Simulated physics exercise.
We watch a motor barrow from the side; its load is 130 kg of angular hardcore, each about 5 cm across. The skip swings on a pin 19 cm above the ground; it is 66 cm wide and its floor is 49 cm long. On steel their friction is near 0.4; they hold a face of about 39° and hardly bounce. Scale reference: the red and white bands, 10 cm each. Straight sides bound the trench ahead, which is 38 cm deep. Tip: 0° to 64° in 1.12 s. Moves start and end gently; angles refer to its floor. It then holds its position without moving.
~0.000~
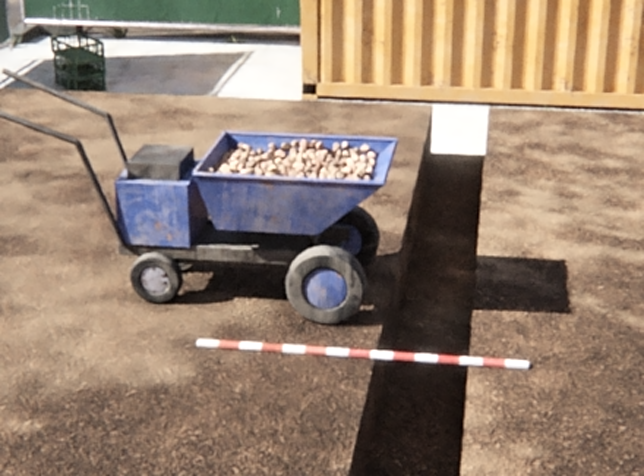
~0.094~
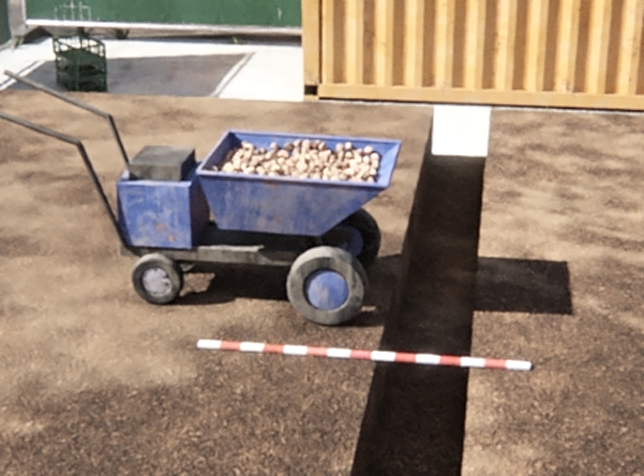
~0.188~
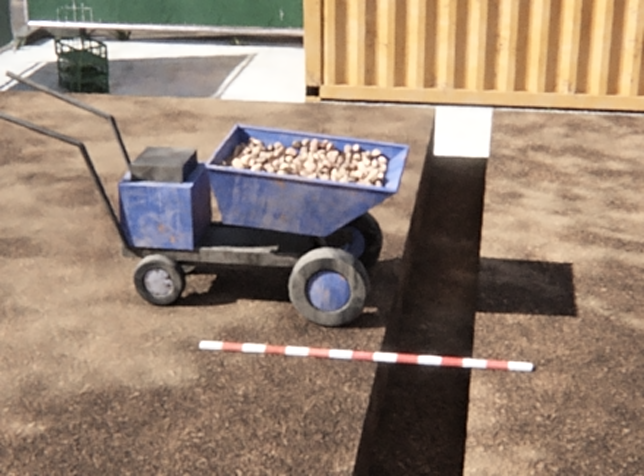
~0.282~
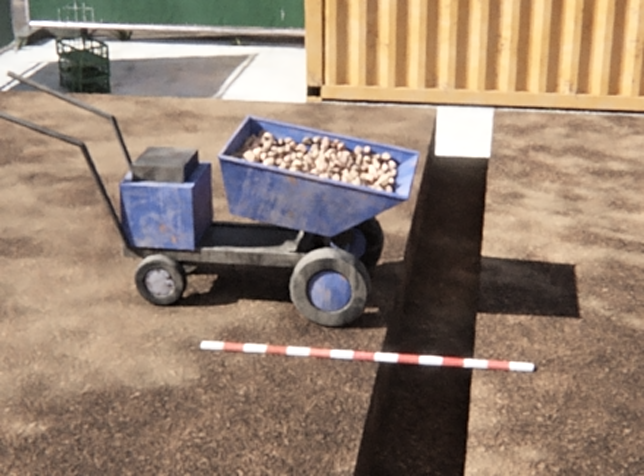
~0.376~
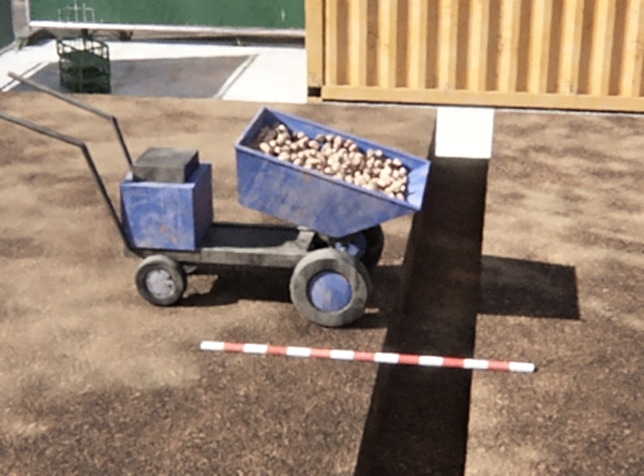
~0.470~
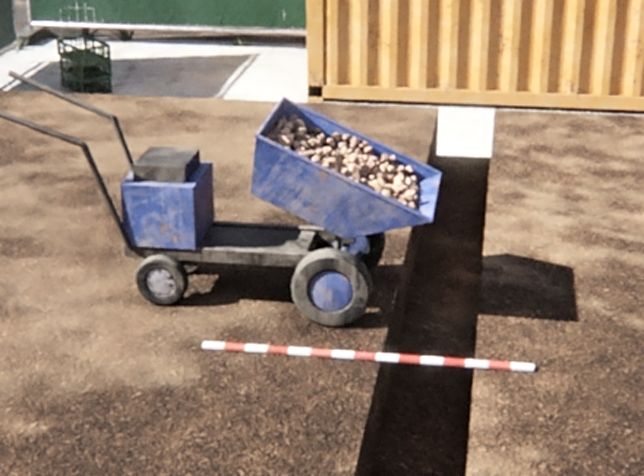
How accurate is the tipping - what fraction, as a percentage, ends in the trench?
Close to 53 in every hundred.
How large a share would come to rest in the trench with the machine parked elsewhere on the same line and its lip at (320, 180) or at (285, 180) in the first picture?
Around 100% for the first place and 85% for the second.
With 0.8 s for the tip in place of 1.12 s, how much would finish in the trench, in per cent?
Trench share: Approx. 50%.
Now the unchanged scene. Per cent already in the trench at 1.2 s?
Some 5 per cent.
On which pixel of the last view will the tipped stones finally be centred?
In the last view, about (473, 327).
After 0.8 s the floor is at 54°; 100 % in the skip; the foremost stones are at (446, 253).
After 1.2 s the floor is at 64°; 82 % in the skip, 4 % in the trench, 14 % past the trench; the foremost stones are at (516, 325).
After 1.6 s the floor is at 64°; 43 % in the skip, 11 % in the trench, 46 % past the trench; the foremost stones are at (592, 316).
After 3.5 s the floor is at 64°; 0 % in the skip, 53 % in the trench, 47 % past the trench; the foremost stones are at (627, 307).
